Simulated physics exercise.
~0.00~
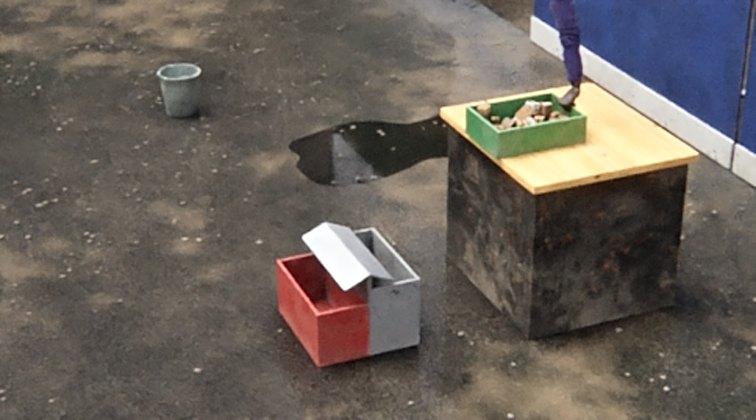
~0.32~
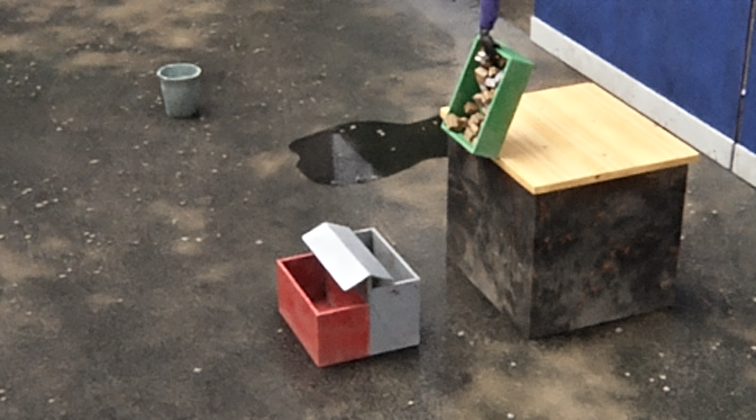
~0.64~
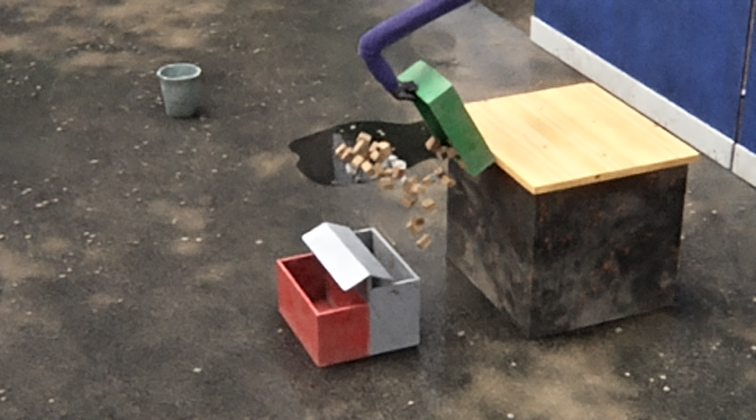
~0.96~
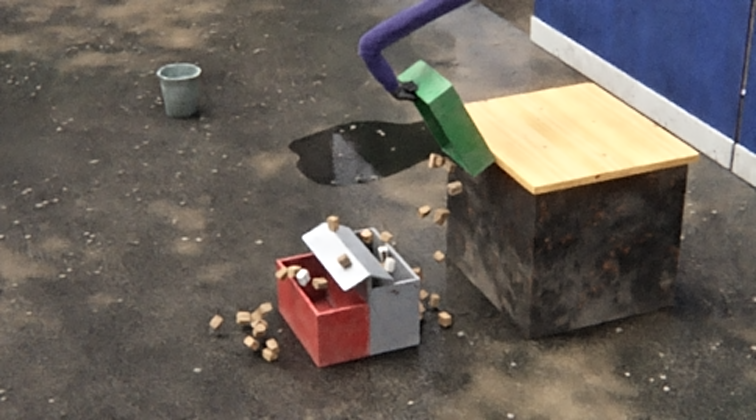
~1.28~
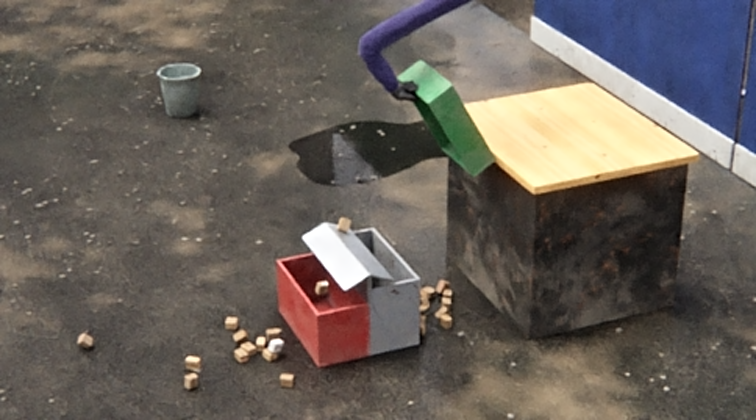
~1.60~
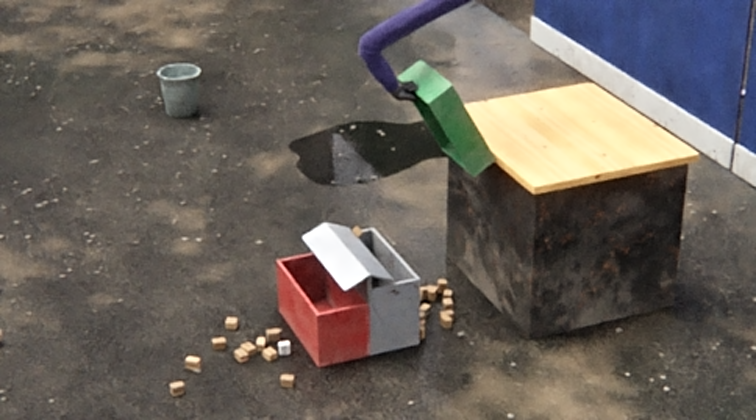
On dark, mottled ground, a purple arm tipping a green crate off a bench, most blocks scattering around red and grey boxes.
